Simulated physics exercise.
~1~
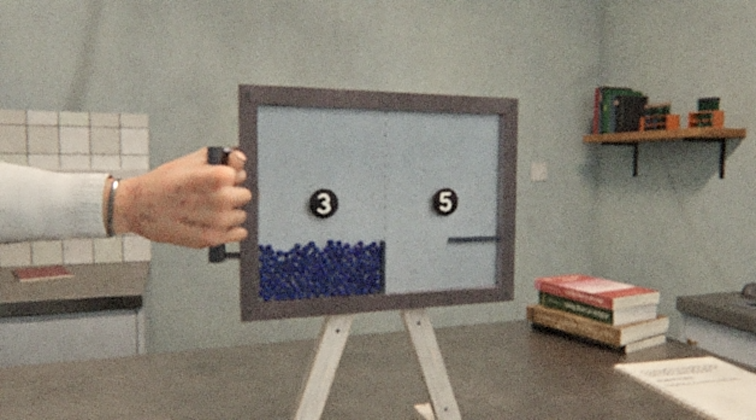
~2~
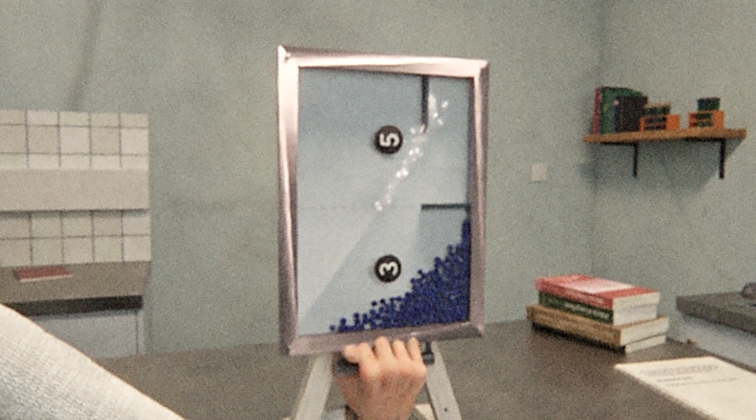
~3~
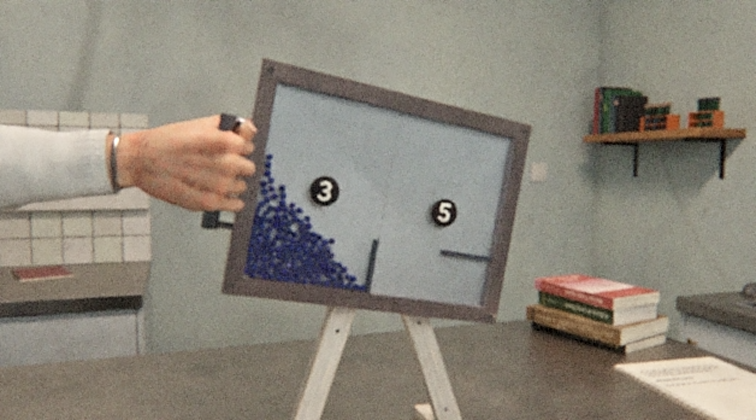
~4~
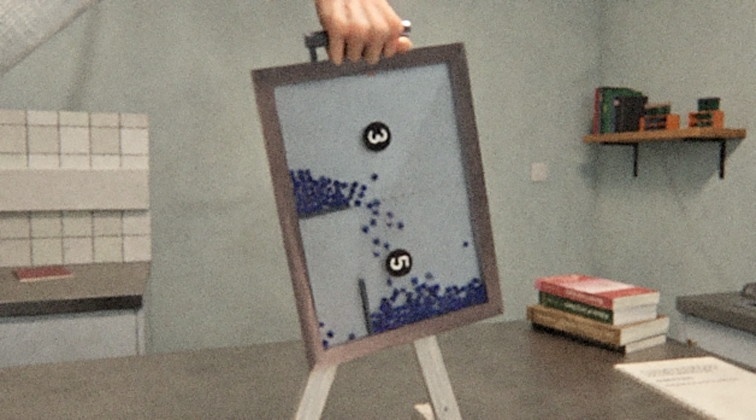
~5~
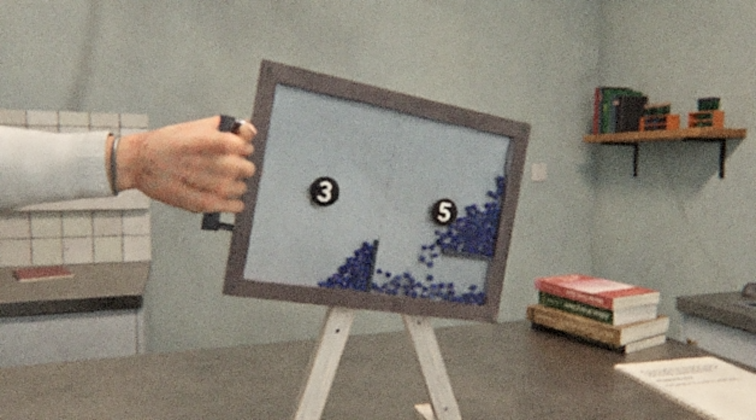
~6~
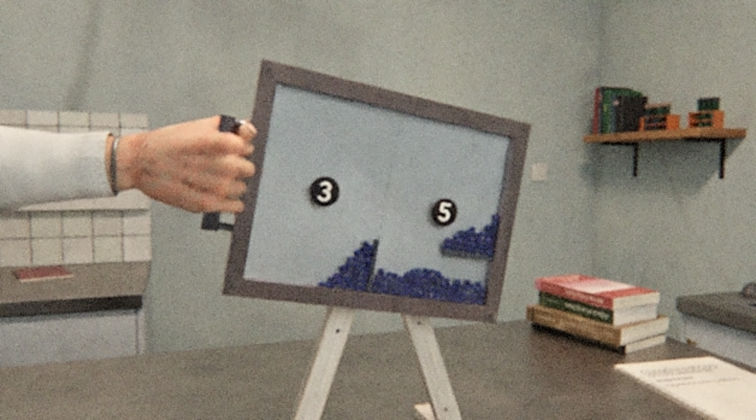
Dark blue beads pouring across a framed box as a hand swings it both ways, finally settling mostly on the right side.
